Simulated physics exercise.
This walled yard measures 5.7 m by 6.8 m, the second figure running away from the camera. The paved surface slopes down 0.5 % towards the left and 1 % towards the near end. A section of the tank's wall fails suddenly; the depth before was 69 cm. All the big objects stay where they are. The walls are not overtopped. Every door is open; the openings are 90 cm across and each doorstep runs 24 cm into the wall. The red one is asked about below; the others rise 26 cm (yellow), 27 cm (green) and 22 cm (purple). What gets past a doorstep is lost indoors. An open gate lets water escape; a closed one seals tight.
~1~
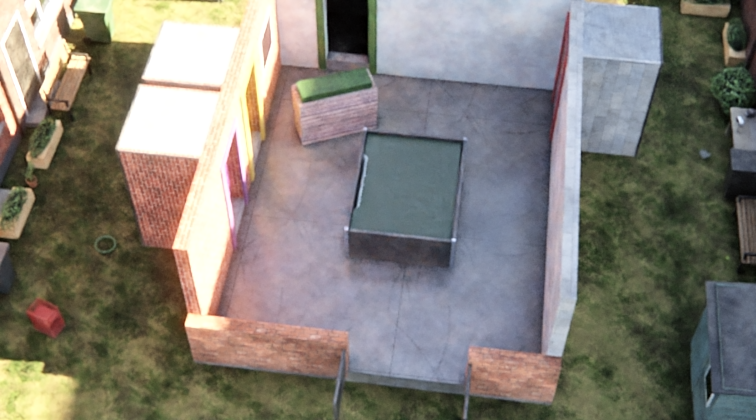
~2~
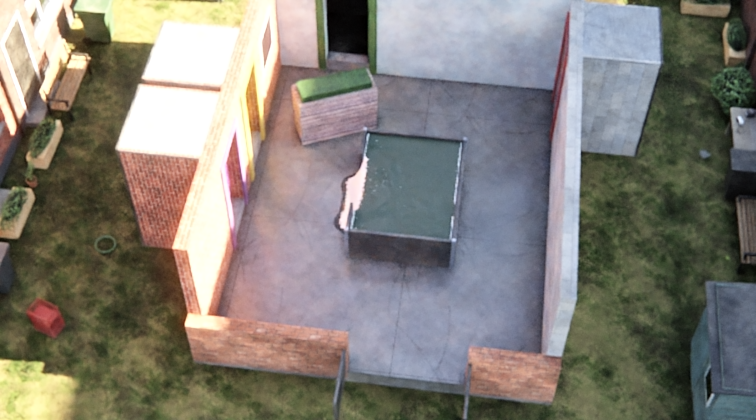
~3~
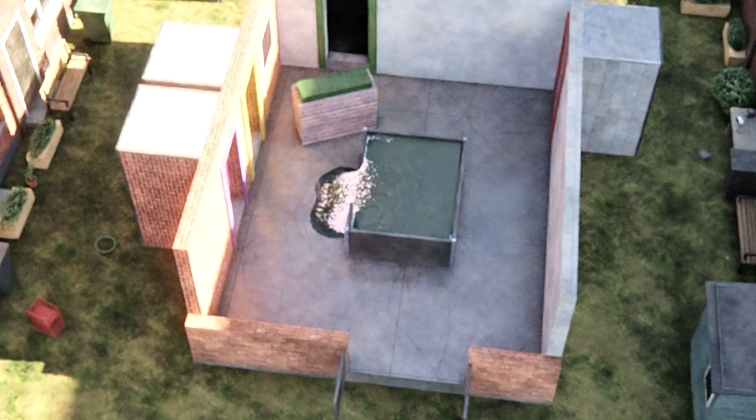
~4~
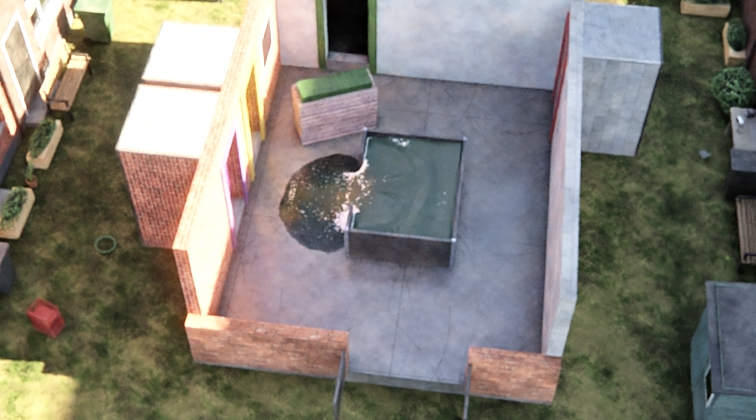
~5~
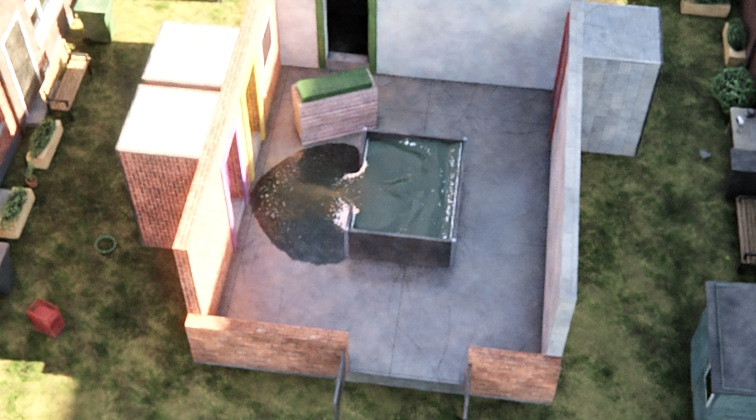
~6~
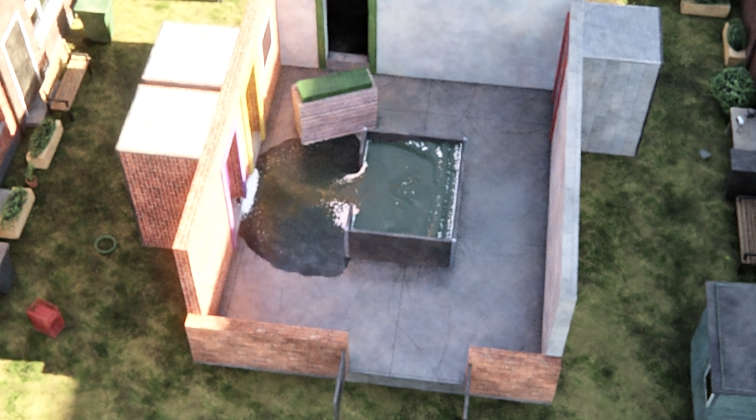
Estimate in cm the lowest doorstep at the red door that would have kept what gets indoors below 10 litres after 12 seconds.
Close to 7.5 cm is just enough.
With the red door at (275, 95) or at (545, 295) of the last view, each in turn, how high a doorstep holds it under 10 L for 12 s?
Roughly 11.5 and 9.0 cm.
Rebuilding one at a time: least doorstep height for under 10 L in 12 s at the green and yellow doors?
About 10.5 cm at green and 31 cm at yellow.
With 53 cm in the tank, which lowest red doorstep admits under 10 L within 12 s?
About 4.5 cm.
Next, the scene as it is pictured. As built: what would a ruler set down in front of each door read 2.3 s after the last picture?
In cm: Yellow 23, green 14, red 0, purple 24.
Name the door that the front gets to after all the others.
Last comes the red one.
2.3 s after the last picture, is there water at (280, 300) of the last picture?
It is wet.
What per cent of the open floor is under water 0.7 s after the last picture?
About 20 per cent.
Then, 0.7 s after the last picture water covers 20 % of the floor, deepest (42 cm) near (259, 190); it has not reached the red door.
Then, 2.3 s after the last picture water covers 40 % of the floor, deepest (34 cm) near (210, 343); it has not reached the red door.
Then, 11.3 s after the last picture water covers 95 % of the floor, deepest (14 cm) near (491, 375); 7 cm at the red door, 0 litres in over its 23 cm doorstep.
At the red door as built, the water peaked near 11 cm, 5.3 s after the last picture.
Run again over the same 12 s with other heights there, 19 litres in over 6.5 cm, 2 litres over 9 cm. The limit of 10 litres is kept from about 7.5 cm up.
